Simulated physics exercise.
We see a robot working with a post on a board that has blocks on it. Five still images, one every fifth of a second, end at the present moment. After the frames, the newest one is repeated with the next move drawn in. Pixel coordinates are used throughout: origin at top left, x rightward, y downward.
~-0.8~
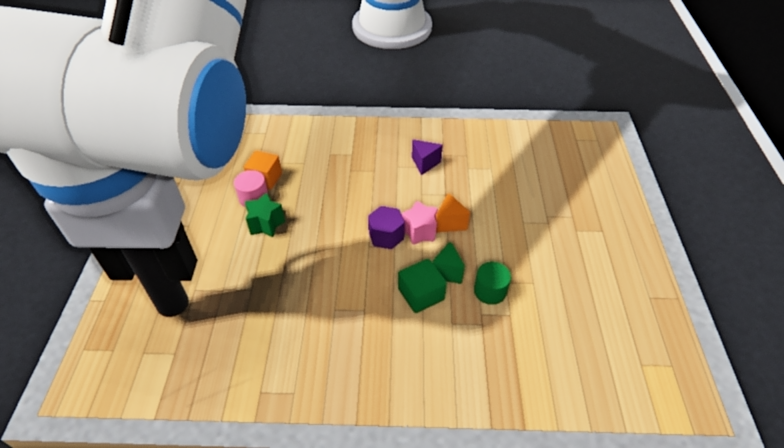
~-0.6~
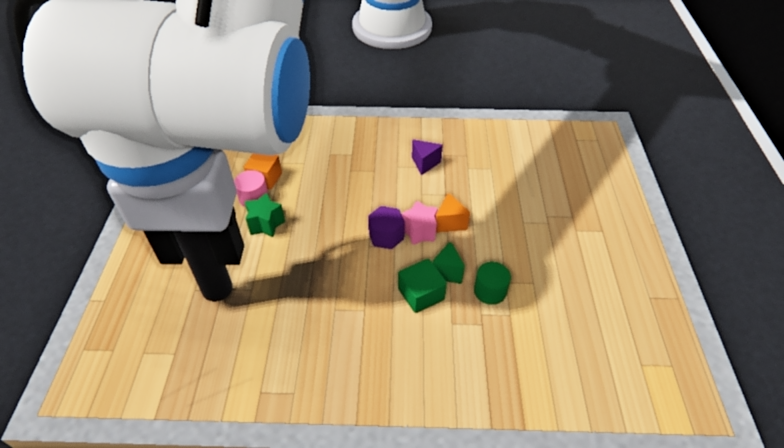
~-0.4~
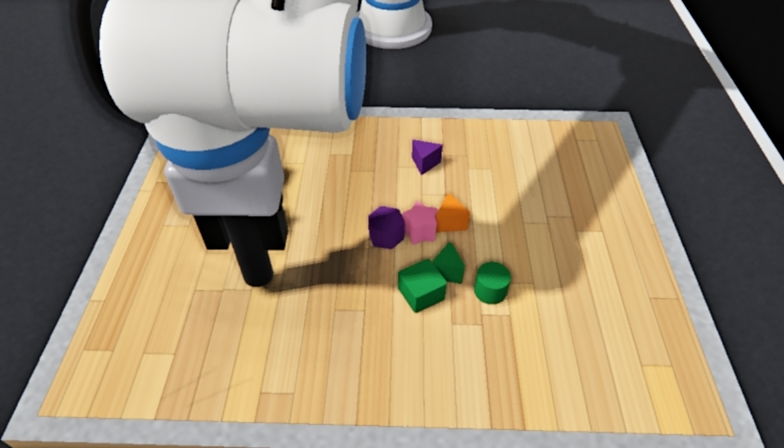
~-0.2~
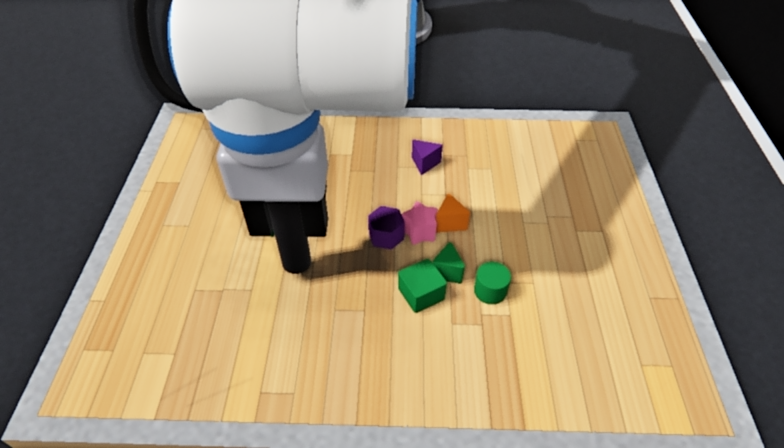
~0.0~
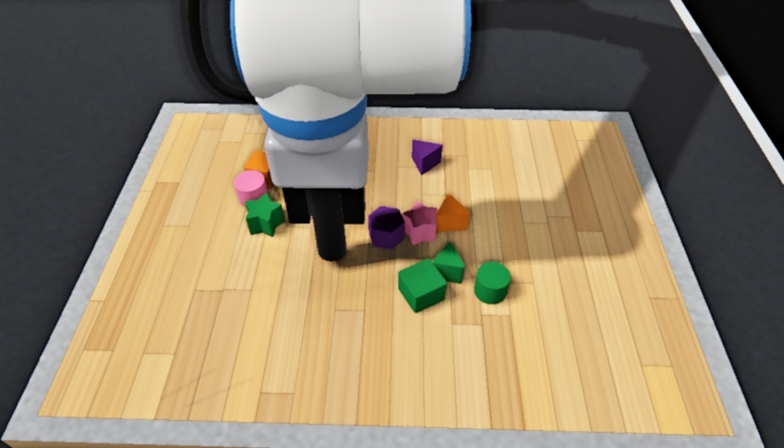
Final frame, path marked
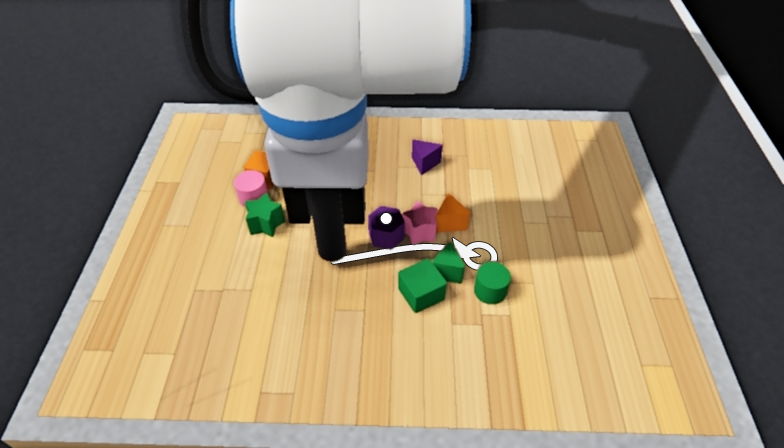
At the start, a robot arm holds a dark post low over the left side of a wooden board scattered with coloured blocks. The arm moves the post steadily right and slightly away, briefly blocking the view of the left-hand blocks, until it is just left of the purple six-sided block, while the blocks stay still.
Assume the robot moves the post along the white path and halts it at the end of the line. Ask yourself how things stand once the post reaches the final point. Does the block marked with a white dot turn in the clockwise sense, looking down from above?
My answer is no.
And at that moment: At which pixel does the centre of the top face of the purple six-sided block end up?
At the end it should sit near (402, 208).
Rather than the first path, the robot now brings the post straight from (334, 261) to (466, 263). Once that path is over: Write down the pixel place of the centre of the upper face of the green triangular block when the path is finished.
Its top middle is near (476, 266).
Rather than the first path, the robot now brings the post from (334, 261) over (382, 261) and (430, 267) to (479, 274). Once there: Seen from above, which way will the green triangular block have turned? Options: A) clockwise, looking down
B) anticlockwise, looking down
My answer is option B.
Drawn move, from (334, 261) by way of (383, 252) and (431, 247) to (480, 256); the dot is on the purple six-sided block.
The first path, step by step. One third of the way, post (383, 242); purple six-sided block (394, 212), turned 30° anticlockwise; pink star (426, 209), turned 30° clockwise; orange triangular block (456, 207).
Two thirds of the way, post (433, 236); purple six-sided block (402, 208), turned 75° anticlockwise; pink star (437, 202), turned 35° clockwise; orange triangular block (467, 205).
At the end, post (482, 245); purple six-sided block (402, 208), turned 75° anticlockwise; pink star (437, 202), turned 35° clockwise; green triangular block (457, 257), turned 45° clockwise; orange triangular block (467, 205).
